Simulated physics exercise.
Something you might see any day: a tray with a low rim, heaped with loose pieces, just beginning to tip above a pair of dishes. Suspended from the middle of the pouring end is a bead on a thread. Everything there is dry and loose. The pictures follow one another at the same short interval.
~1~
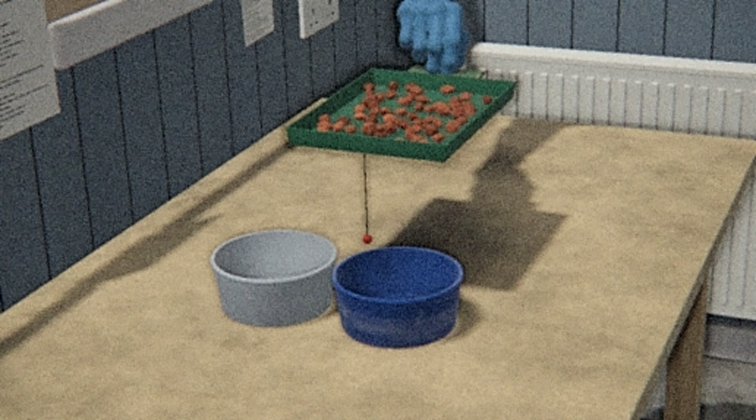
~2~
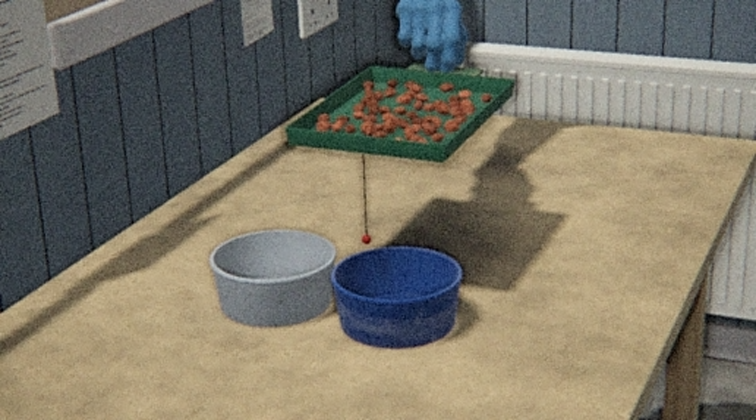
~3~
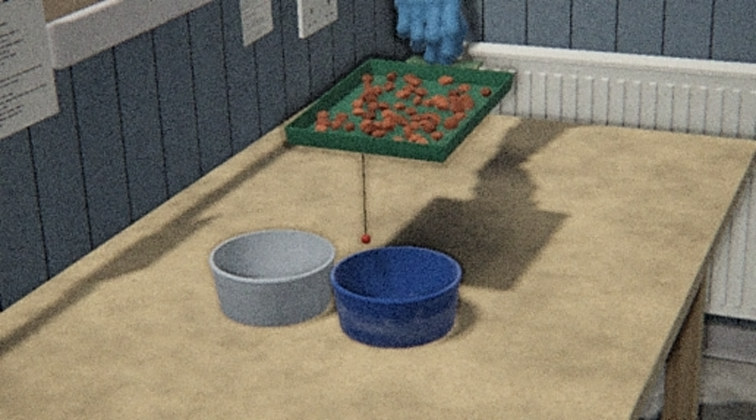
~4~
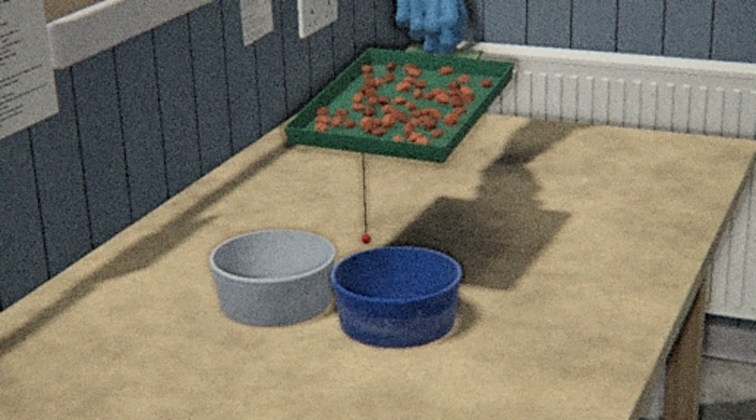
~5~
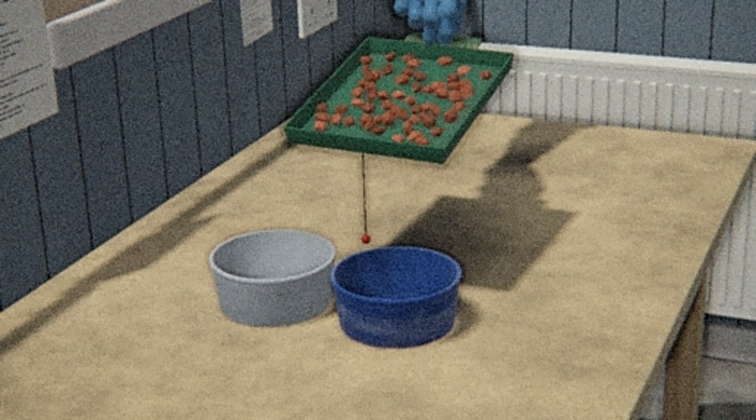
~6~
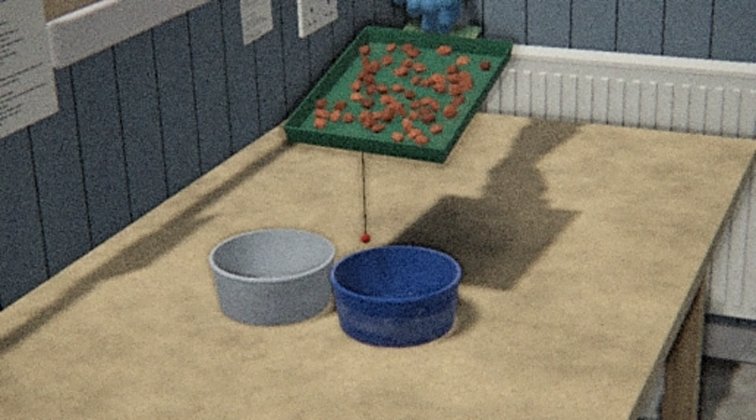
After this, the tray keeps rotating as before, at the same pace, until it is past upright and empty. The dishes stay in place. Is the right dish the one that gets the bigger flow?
My bet is the dish over on the right is left holding more.
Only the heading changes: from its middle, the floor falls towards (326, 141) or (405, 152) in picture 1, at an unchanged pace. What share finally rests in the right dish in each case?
0 per cent, then 90 per cent.
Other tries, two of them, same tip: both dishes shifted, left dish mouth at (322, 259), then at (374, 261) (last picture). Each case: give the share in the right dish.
40 per cent the first time, 0 per cent the second time.
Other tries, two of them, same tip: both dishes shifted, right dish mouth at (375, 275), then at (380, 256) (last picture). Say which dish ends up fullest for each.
At the first place the right-hand dish, at the second right.
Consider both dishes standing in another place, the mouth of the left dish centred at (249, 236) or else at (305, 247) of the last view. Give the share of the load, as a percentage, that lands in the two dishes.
Roughly 40 per cent the first time and 60 per cent the second.
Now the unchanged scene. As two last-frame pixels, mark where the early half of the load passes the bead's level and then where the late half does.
(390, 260) first, (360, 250) later.
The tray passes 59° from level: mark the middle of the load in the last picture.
Centre estimate: (380, 119).
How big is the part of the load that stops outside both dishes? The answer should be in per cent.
Share: Approx. 10 %.
Shortly afterwards, tray tipped steeply; the whole lot on the tray.
Next, tray tipped right over; near half on the tray; near a third in the right dish; a little outside both; a little in the air.
Some moments later, tray tipped past a quarter turn; the bulk in the right dish; a little in the left dish; a little outside both.
In the end, tray tipped past a quarter turn; the bulk in the right dish; a little in the left dish; a little outside both.
